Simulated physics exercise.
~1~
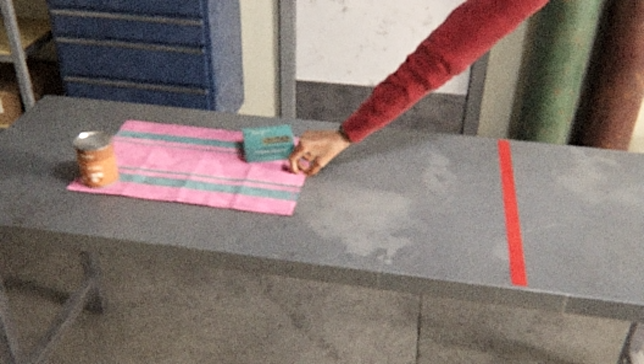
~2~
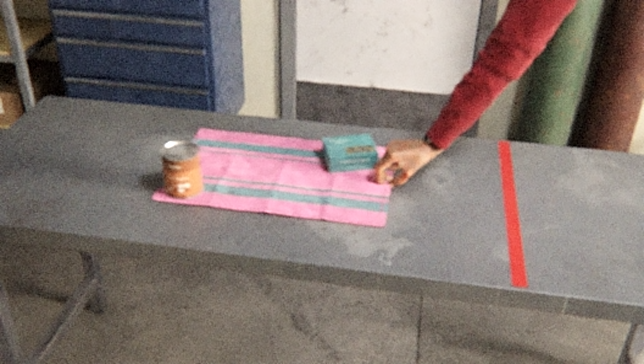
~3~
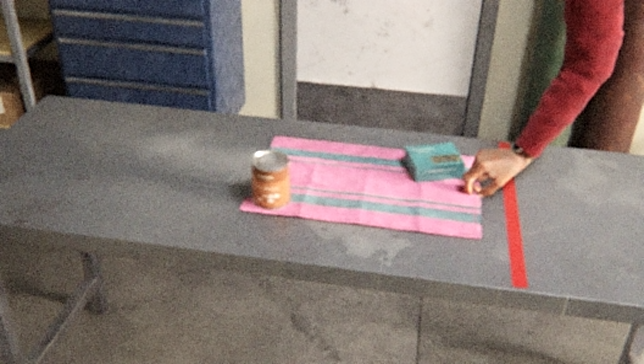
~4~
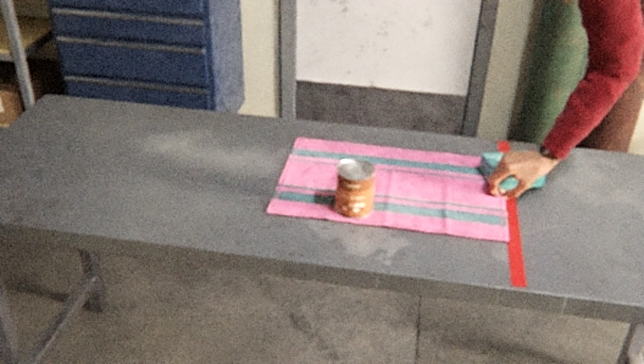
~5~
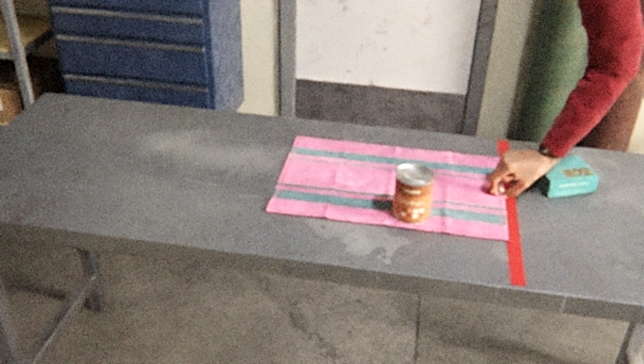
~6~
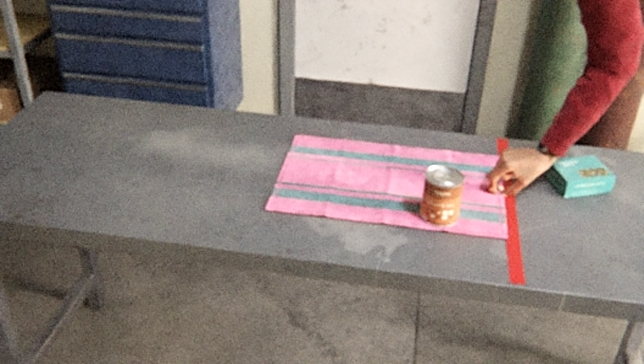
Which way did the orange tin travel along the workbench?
The orange tin moved to the right.
